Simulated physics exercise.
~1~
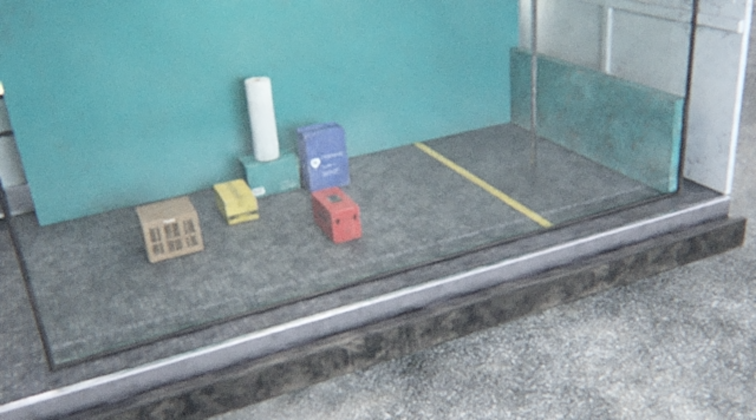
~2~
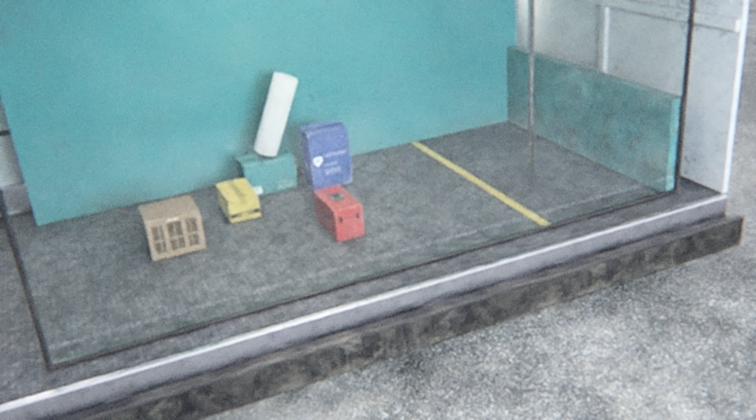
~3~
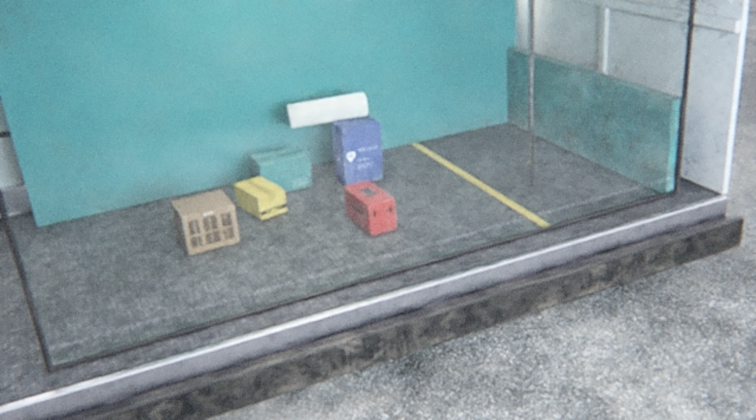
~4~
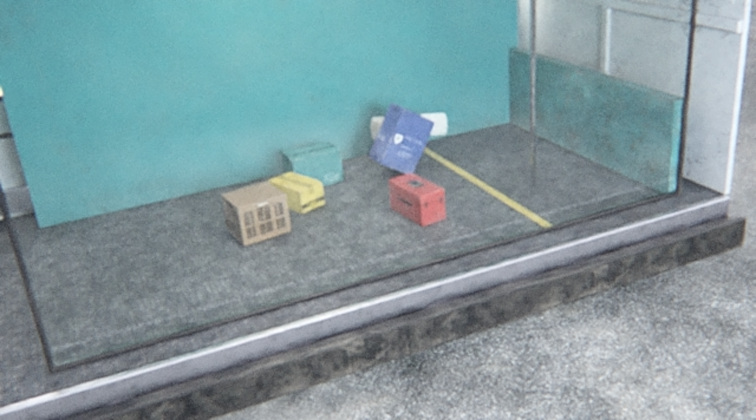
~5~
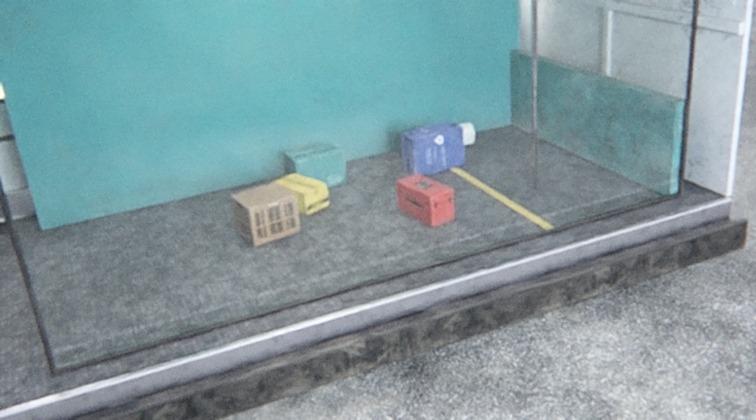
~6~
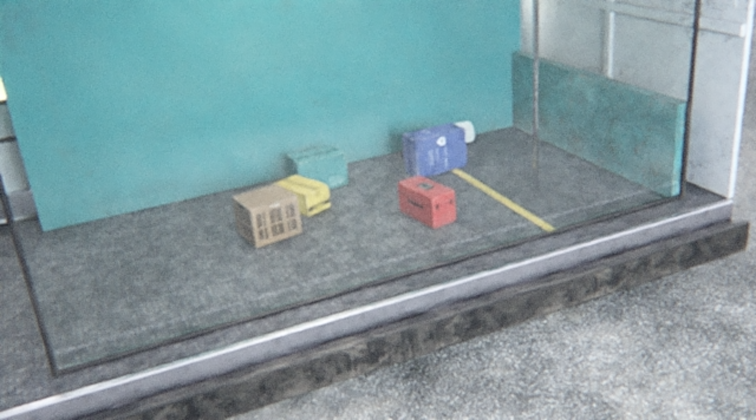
White roll toppling off a teal carton as boxes slide right, blue pack tipping onto its side just short of yellow line.
